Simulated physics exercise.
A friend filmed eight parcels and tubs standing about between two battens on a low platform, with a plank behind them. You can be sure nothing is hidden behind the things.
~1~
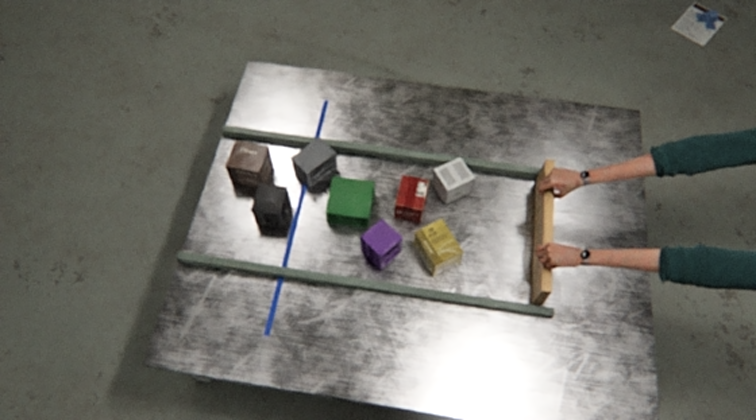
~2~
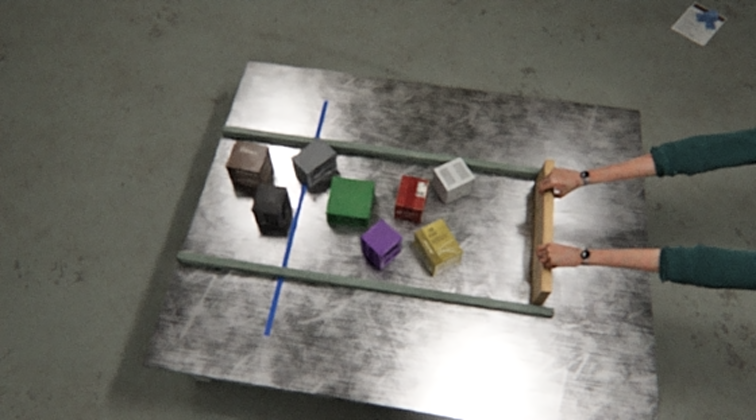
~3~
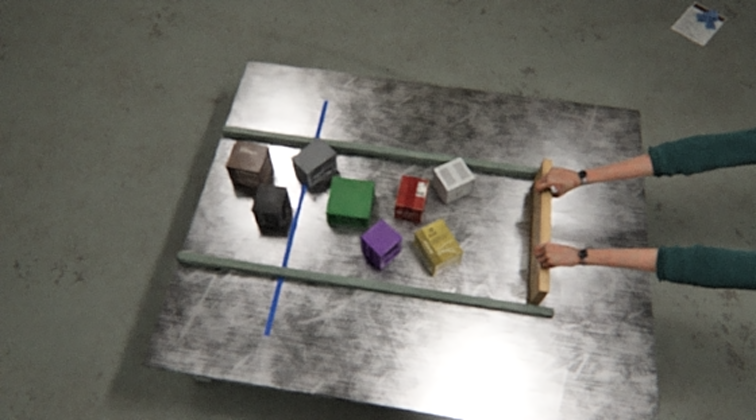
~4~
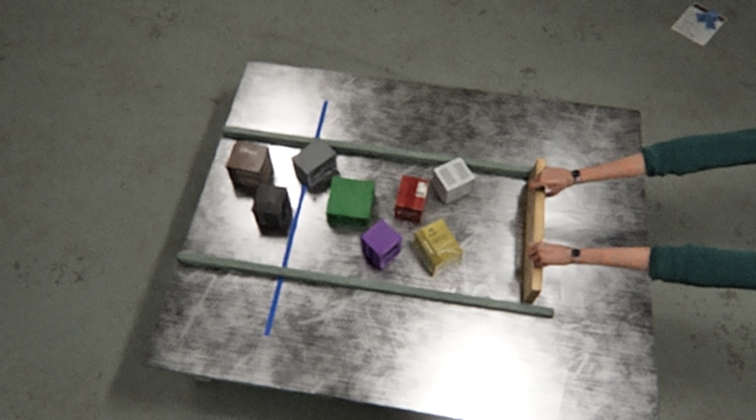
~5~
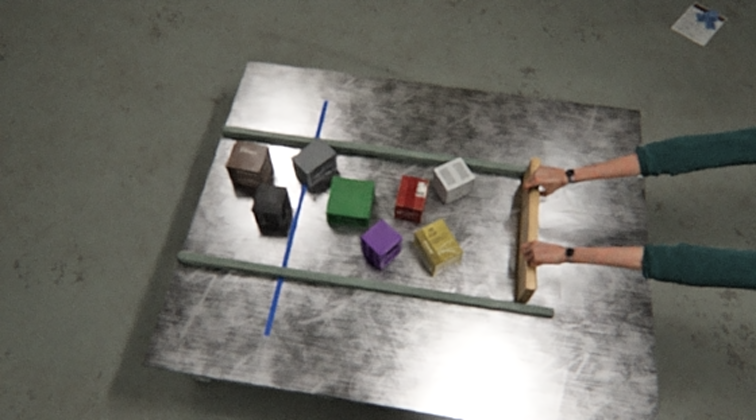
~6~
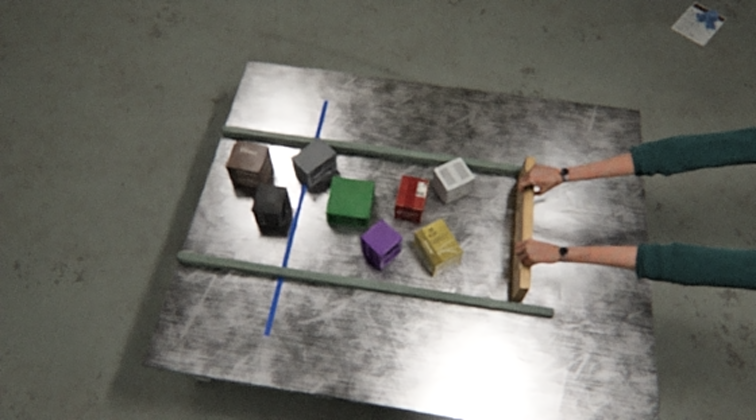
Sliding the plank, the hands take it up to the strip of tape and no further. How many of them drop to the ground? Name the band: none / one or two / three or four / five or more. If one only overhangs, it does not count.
The ones that plunge will number none.
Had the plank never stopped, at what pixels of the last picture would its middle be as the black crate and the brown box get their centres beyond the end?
Roughly (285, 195); for the second one, roughly (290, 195).
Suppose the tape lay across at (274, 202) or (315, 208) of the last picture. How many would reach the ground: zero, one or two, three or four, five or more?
One after another: One to two; zero.
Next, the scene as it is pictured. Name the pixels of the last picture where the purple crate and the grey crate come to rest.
I'd put one close to (244, 228) and the other close to (260, 148).
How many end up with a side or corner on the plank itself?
My count gives 3.
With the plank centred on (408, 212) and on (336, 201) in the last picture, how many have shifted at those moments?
At first I count 5, and then 7.
A little later, none off yet; brown box at rest near (250, 165); black crate at rest near (271, 205); grey crate at rest near (315, 163).
When it is over, the number that fall off is zero.
